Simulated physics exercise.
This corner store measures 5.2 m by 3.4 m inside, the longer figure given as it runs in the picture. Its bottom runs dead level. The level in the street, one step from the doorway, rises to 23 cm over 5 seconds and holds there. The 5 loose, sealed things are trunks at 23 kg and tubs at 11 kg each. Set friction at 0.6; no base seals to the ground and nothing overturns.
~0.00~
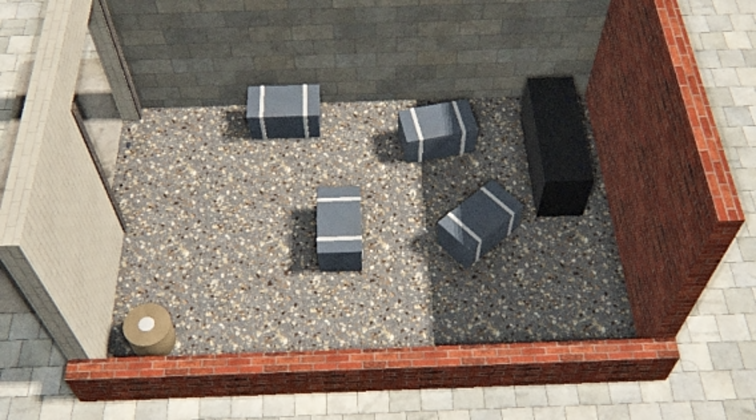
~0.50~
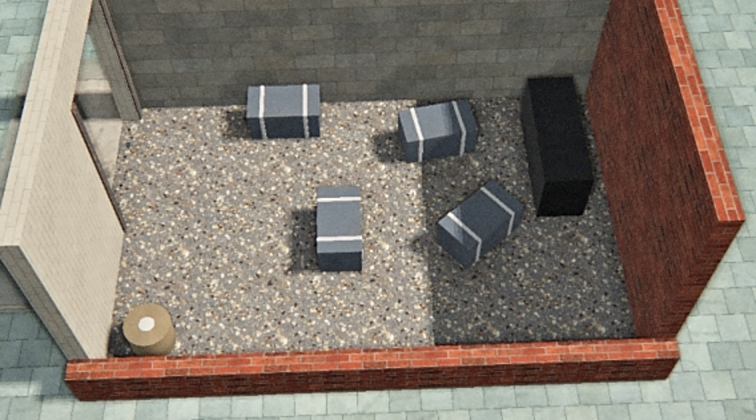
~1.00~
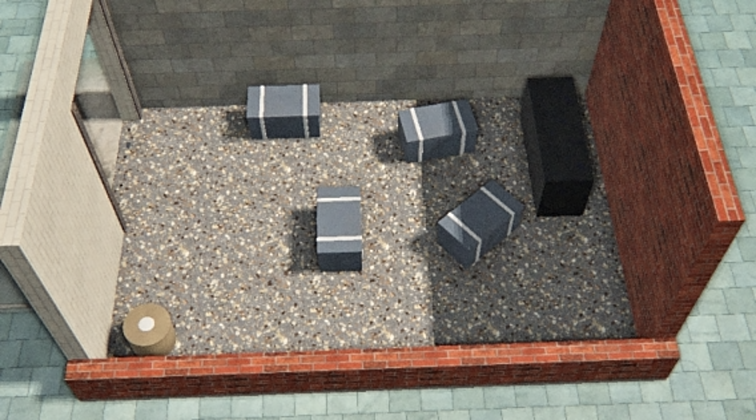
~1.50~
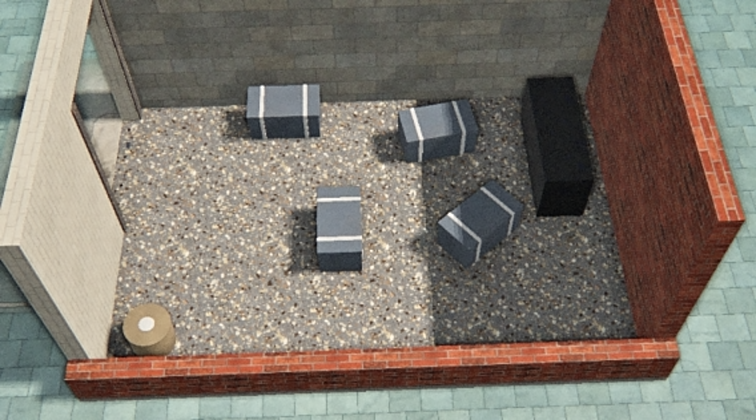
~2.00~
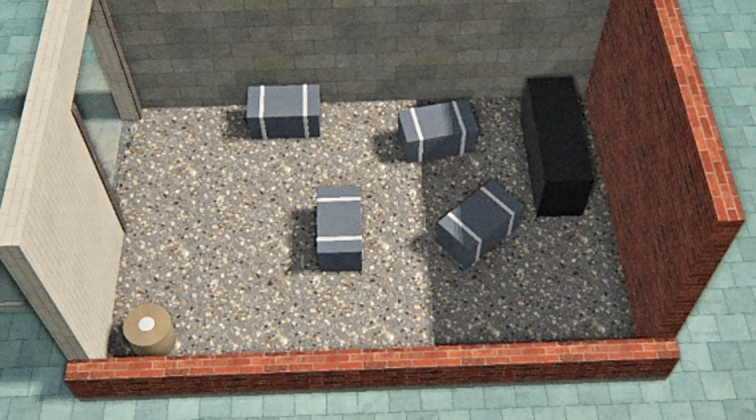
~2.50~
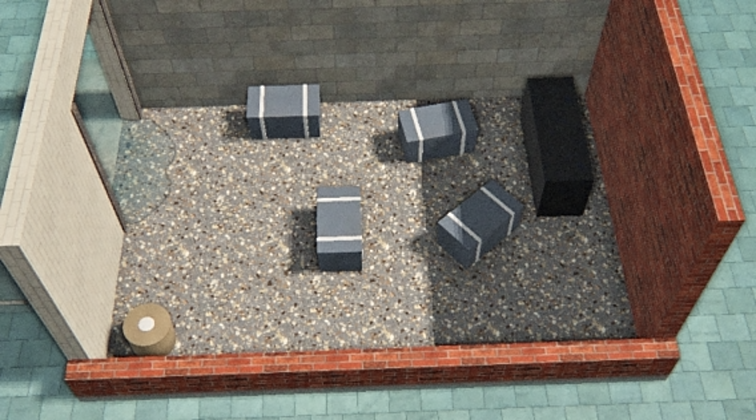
Shallow, clear, bluish water spreads over the pale paving outside a walled, roofless store seen from above, and at the last a thin patch slips through the opening at left onto the speckled floor. Four grey-blue trunks with pale bands stand about the room, with a tall black block at right and a tan drum at lower left, between brick and grey walls. Nothing inside shifts, and the camera stays still.
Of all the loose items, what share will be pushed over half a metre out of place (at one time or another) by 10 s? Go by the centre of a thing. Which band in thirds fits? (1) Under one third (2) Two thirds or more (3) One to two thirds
Answer: 2.
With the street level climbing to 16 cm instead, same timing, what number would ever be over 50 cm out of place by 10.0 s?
Then the count would be 2.
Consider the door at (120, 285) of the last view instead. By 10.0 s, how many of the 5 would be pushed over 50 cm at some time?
Result: 3 of them.
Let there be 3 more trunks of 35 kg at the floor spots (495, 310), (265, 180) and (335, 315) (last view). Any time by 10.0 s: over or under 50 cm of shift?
Respectively, lower, higher and lower.
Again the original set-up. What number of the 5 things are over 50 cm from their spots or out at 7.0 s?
Count: 2.
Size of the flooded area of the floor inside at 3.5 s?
That flooded area is roughly 2.0 m2.
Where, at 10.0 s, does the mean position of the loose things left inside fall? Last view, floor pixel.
It works out to somewhere near (453, 292) on the floor.
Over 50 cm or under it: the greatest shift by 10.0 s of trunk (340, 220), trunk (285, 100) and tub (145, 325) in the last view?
One by one: Above; above; below.
After 3.5 s 0 of 5 are over 50 cm from their spots; 0 afloat.
After 4.5 s 0 of 5 are over 50 cm from their spots; 0 afloat.
After 7.0 s 2 of 5 are over 50 cm from their spots; 1 afloat.
After 10.0 s 4 of 5 are over 50 cm from their spots, and 4 have been at some point; 4 afloat.
